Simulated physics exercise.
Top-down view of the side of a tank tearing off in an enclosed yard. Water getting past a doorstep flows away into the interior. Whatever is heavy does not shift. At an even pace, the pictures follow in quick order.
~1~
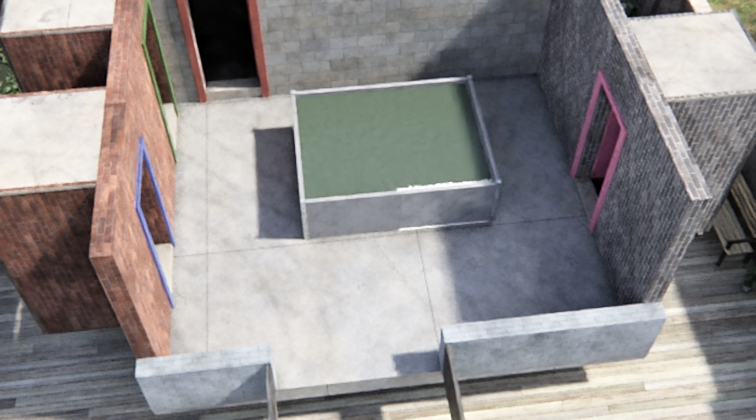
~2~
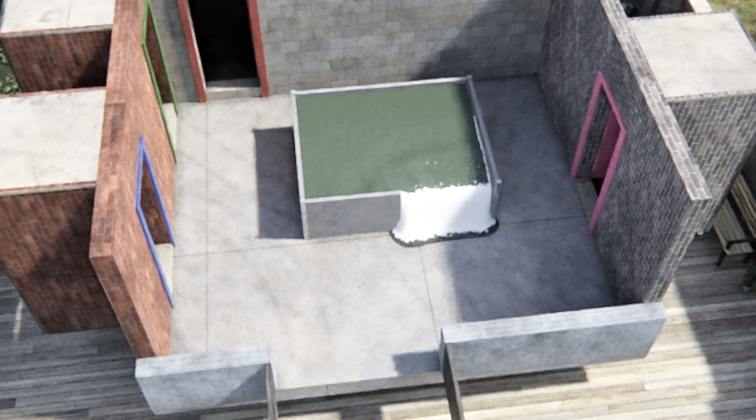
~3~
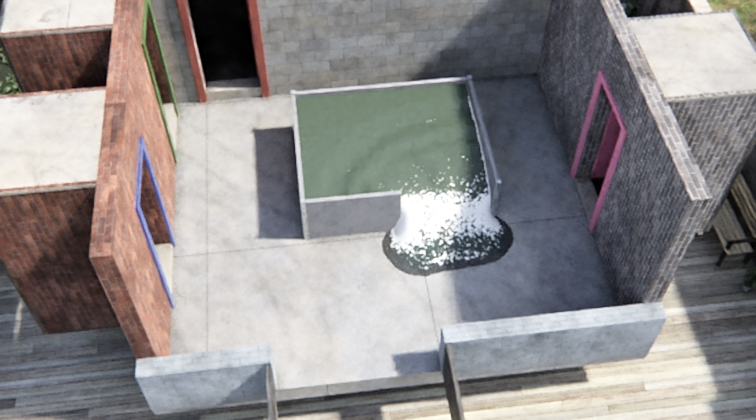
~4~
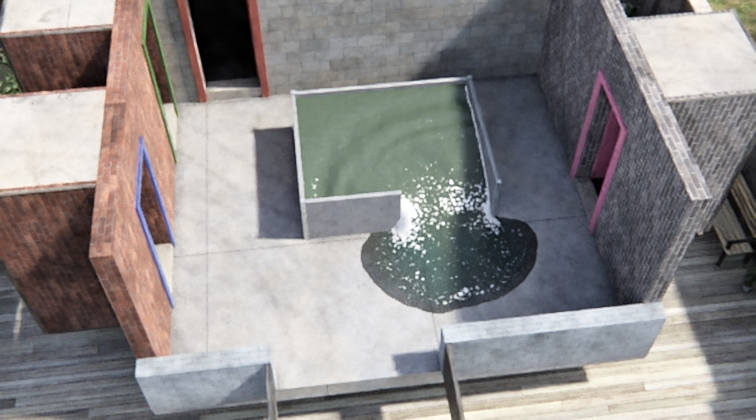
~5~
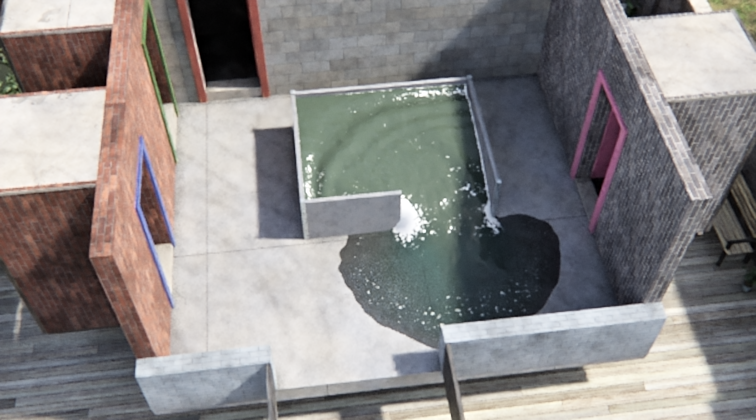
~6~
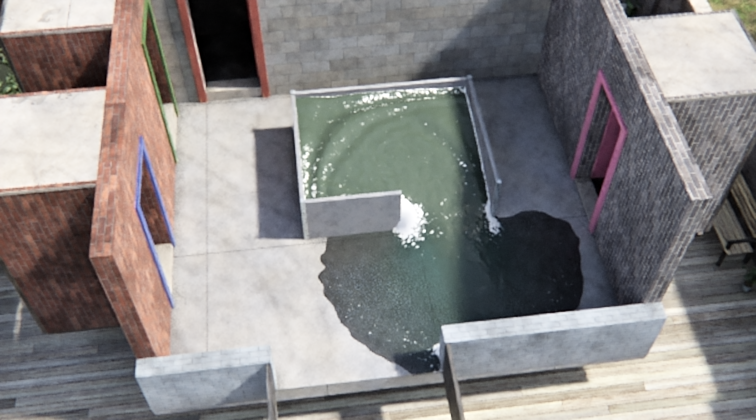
A square tank of green water sat in a walled yard until part of its front side gave way, and white, foaming water gushed out and spread in a dark pool across the concrete floor.
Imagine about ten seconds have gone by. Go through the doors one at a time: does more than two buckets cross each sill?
At the end, the green door keeps the inflow to two buckets or less, the red door keeps the inflow to two buckets or less, the blue door keeps the inflow to two buckets or less, the pink door lets the inflow pass two buckets.
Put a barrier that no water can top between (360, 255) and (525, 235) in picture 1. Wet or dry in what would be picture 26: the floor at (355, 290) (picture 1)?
Spot check: Untouched.
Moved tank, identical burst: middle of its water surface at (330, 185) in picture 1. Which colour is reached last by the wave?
Last of all, the blue-painted one.
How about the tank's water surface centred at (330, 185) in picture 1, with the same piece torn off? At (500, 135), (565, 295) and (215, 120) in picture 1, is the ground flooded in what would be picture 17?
In turn: No water, wet, clear.
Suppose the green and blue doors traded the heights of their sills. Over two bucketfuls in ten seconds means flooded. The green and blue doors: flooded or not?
Lab note: Green door crosses the line; blue door doesn't reach it.
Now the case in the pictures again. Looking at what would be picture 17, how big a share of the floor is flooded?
My guess is around 30 in a hundred.
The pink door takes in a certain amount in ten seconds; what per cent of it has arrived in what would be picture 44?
Near 65 %, I'd say.
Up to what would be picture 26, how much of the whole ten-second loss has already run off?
Near 45 in a hundred, I reckon.
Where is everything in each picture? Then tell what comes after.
In the first picture, the open tank at (391, 140) is whole and still.
In the second picture, water pours out at (446, 212) and has run to (398, 237).
In the third picture, water pours out at (446, 213) and has run to (408, 268).
In the fourth picture, water pours out at (446, 214) and has run to (432, 306).
In the fifth picture, water pours out at (446, 214) and has run to a hidden place.
In the sixth picture, water pours out at (446, 213) and has run to a hidden place.
A moment on, water covers 30 % of the floor; the green door not reached, the red door not reached, the blue door not reached, the pink door not reached.
Next, water covers 30 % of the floor; the green door not reached, the red door not reached, the blue door not reached, the pink door wet at the sill, nothing in.
Then, water covers 55 % of the floor; the green door not reached, the red door not reached, the blue door not reached, the pink door under two buckets in.
Later, water covers 90 % of the floor; the green door wet at the sill, nothing in, the red door wet at the sill, nothing in, the blue door wet at the sill, nothing in, the pink door over two buckets in.
In the end, water covers 95 % of the floor; the green door wet at the sill, nothing in, the red door wet at the sill, nothing in, the blue door wet at the sill, nothing in, the pink door far over two buckets in.
